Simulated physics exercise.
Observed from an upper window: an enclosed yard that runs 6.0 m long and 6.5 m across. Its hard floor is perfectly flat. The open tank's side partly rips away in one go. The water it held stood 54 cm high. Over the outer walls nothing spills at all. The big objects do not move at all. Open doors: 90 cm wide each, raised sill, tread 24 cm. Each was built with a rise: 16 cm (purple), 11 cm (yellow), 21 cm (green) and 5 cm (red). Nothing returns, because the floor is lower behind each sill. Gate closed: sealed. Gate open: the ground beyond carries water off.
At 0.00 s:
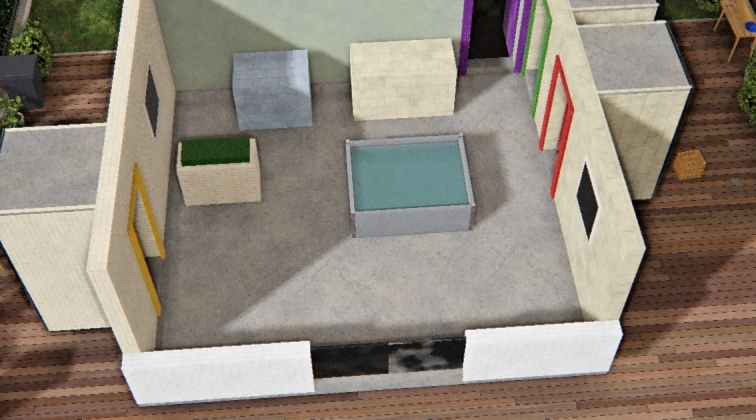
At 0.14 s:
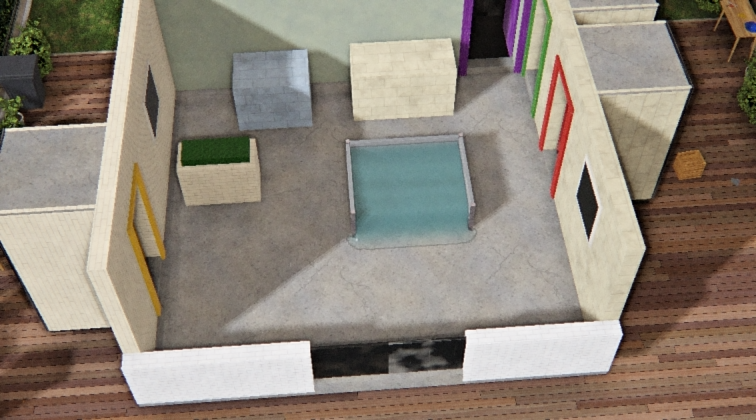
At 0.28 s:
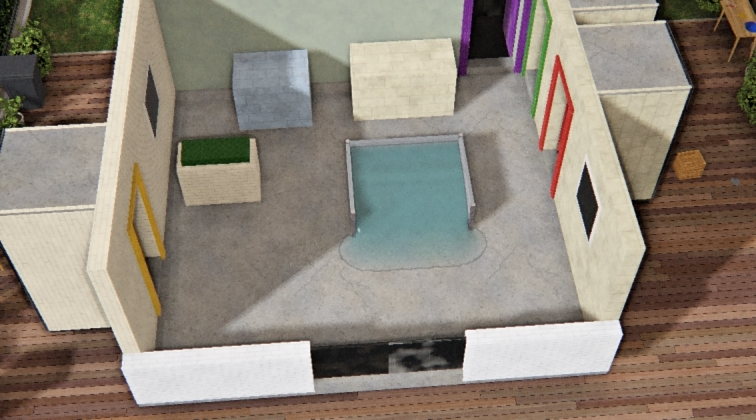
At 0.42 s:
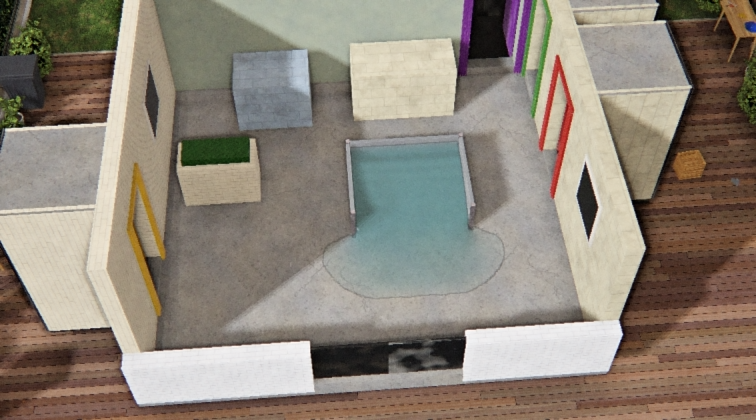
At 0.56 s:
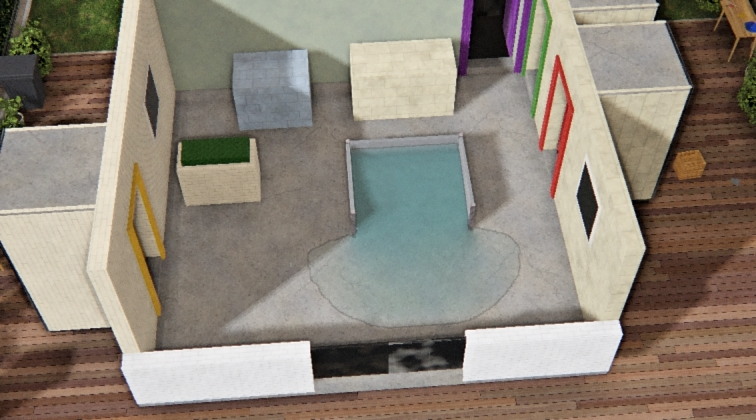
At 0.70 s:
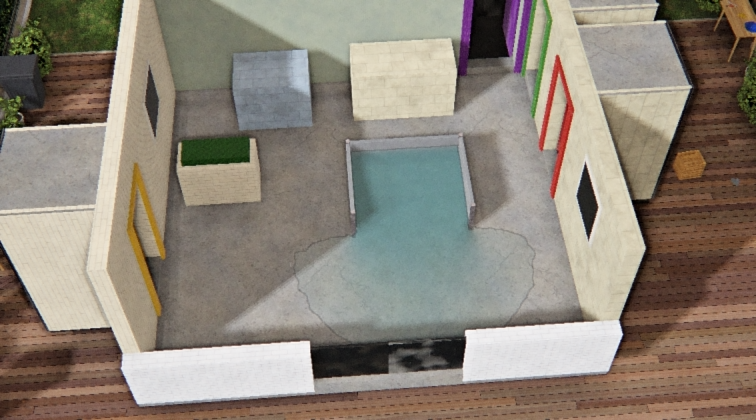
Blue-green water bursts from an open grey tank near the middle of a walled concrete yard, seen from high above by a camera that stays still. Around it stand a blue-grey block, a cream block and a planter topped with green, with a yellow doorframe left and red, green and purple ones right. The tank's near side vanishes, and the water spreads forward and sideways in a widening, thinning rounded sheet.
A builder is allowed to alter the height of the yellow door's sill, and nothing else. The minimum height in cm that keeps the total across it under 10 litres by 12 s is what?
It is close to 7.5 cm.
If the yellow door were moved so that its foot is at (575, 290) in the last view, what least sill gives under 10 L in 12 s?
It needs roughly 13.0 cm.
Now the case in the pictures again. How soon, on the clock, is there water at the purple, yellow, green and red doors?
Front arrival: Purple 5.0 seconds, yellow 3.0 seconds, green 4.5 seconds, red 3.4 seconds.
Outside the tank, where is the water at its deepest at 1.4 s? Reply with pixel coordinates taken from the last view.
Near pixel (423, 362).
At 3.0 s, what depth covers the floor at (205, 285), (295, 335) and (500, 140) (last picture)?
Ordered as asked: 1, 10, 0 cm.
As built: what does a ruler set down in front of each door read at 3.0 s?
Door by door in centimetres - purple 0, yellow 2, green 0, red 0.
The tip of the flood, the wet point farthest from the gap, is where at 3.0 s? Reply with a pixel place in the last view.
(154, 380).
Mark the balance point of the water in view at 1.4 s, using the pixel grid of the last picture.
I'd say around (416, 262).
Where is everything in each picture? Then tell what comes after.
Still water, 54 cm deep, in the open tank at (409, 176); the yellow door at (148, 246) is dry, in the first frame.
The gap is at (412, 225), the front 0.2 m out at (357, 244); the back of the open tank holds 54 cm, in the second frame.
Water pours out at (412, 226) and has run 0.7 m, to (382, 267); about 9 cm deep outside, 54 cm at the back, in the third frame.
Water pours out at (412, 226) and has run 1.1 m, to (369, 293); about 8 cm deep outside, 49 cm at the back, in the fourth frame.
Water pours out at (412, 226) and has run 1.7 m, to (387, 322); about 6 cm deep outside, 45 cm at the back, in the fifth frame.
Water pours out at (412, 227) and has run 2.2 m, to a hidden place; about 5 cm deep outside, 43 cm at the back; the yellow door at (148, 246), 4.1 m from the gap, is still 2.4 m from the nearest water, in the sixth frame.
After 1.4 s water covers 30 % of the floor, deepest (32 cm) near (423, 362); it has not reached the yellow door.
After 3.0 s water covers 40 % of the floor, deepest (24 cm) near (579, 351); it has not reached the yellow door.
After 12.0 s water covers 100 % of the floor, deepest (8 cm) near (313, 85); 5 cm at the yellow door, 1 litre in over its 11 cm sill.
At the yellow door as built, the water arrived by 3.1 s and peaked near 11 cm at 3.8 s.
With a sill of 6 cm, 19 litres would have come in within the 12 s; with 8.5 cm, 5 litres. So under 10 litres takes about 7.5 cm.
